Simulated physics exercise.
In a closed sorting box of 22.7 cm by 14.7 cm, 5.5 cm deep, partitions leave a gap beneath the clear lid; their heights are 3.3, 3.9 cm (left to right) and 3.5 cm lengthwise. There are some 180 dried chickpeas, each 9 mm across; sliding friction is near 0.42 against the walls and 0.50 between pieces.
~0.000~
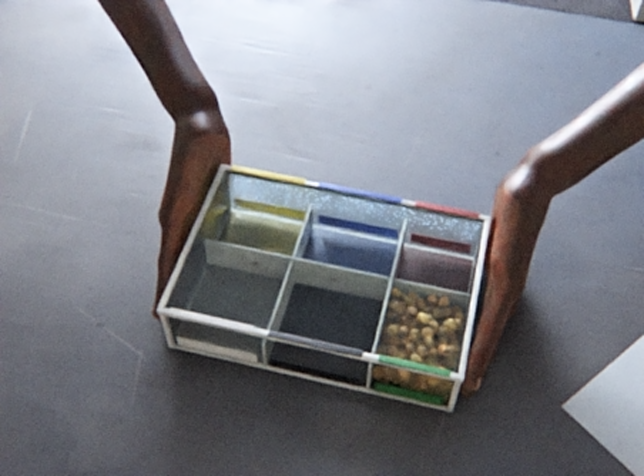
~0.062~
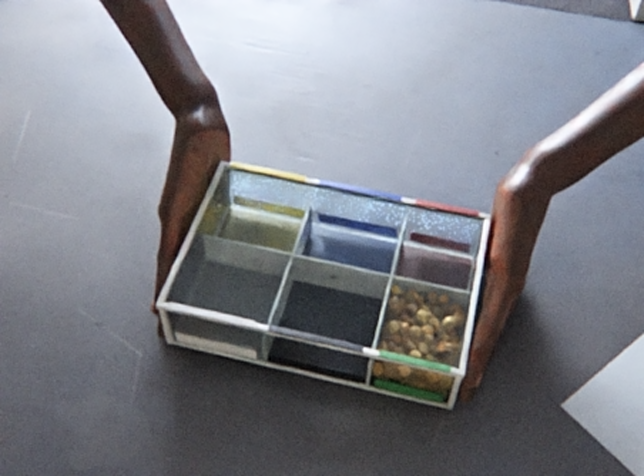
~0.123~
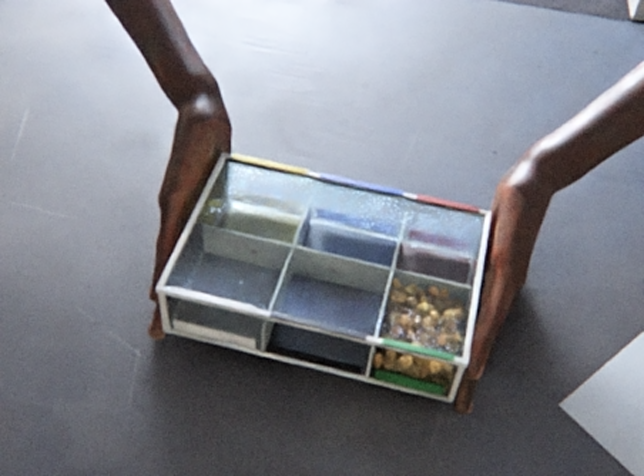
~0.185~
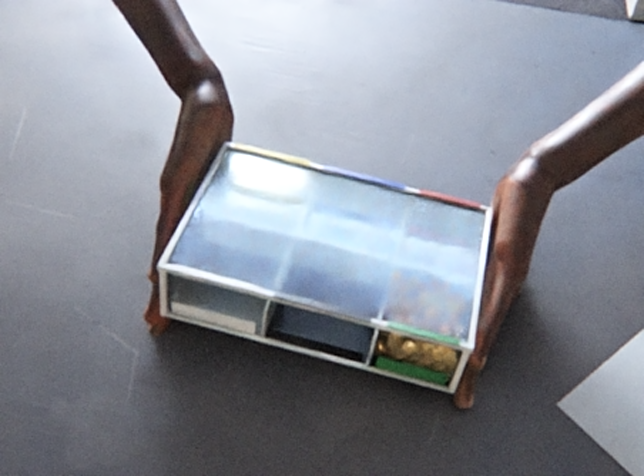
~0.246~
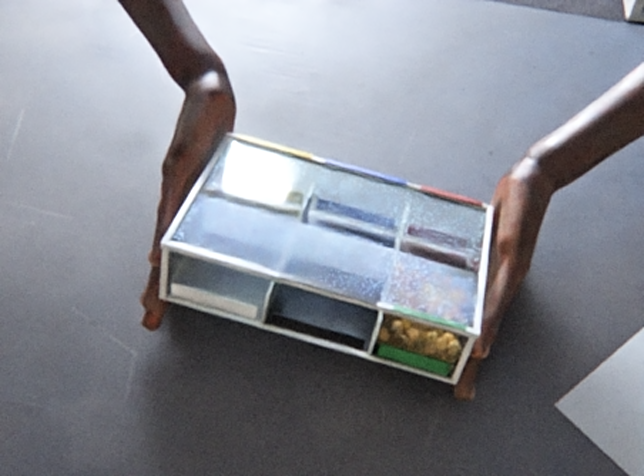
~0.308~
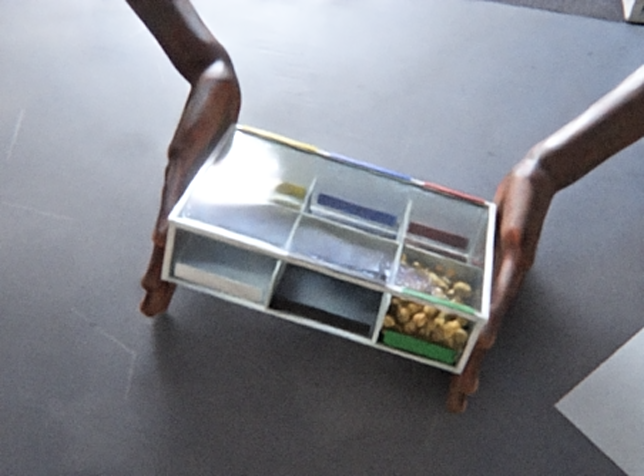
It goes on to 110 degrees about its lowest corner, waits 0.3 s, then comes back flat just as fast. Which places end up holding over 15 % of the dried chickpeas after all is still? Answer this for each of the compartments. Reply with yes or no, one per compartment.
Red compartment yes, blue compartment no, green compartment yes, yellow compartment no, white compartment no, black compartment no.
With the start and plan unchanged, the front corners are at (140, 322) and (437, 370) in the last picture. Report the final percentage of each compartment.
Result - red: 0 %; blue: 0 %; green: 85 %; yellow: 0 %; white: 10 %; black: 5 %.
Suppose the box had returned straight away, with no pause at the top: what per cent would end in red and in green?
In per cent: Red 30; green 70.
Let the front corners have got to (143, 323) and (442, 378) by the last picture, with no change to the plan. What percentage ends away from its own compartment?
Near 5 %.
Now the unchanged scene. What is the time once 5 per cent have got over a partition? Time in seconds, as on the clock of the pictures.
Note: T close to 1.00 s.
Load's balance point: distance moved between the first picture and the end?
Displacement: Near 4.0 cm.
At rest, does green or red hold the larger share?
Green.
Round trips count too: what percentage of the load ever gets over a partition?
I'd guess roughly 35 percent.
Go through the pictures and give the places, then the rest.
Box tilt 0 degrees, front corners at (164, 309) and (458, 375); green 100 %, in the first frame.
Box tilt 1 degrees, front corners at (163, 304) and (459, 371), in the second frame.
Box tilt 5 degrees, front corners at (163, 288) and (462, 360), lowest corner right back, in the third frame.
Box tilt 10 degrees, front corners at (165, 266) and (468, 346), lowest corner right back, in the fourth frame.
Box tilt 15 degrees, front corners at (168, 244) and (473, 332), lowest corner right back, in the fifth frame.
Box tilt 20 degrees, front corners at (175, 220) and (482, 317), lowest corner right back; green 100 %. Its pace works out near 80 degrees a second, in the sixth frame.
Then, at 1.63 s, tilt 110 degrees; red 30 %, green 70 %.
After 2.51 s, tilt 55 degrees; red 30 %, green 70 %.
After 3.40 s, tilt 0 degrees; red 35 %, green 65 %.
At rest (3.9 s), red 35 %, blue 0 %, green 65 %, yellow 0 %, white 0 %, black 0 %.
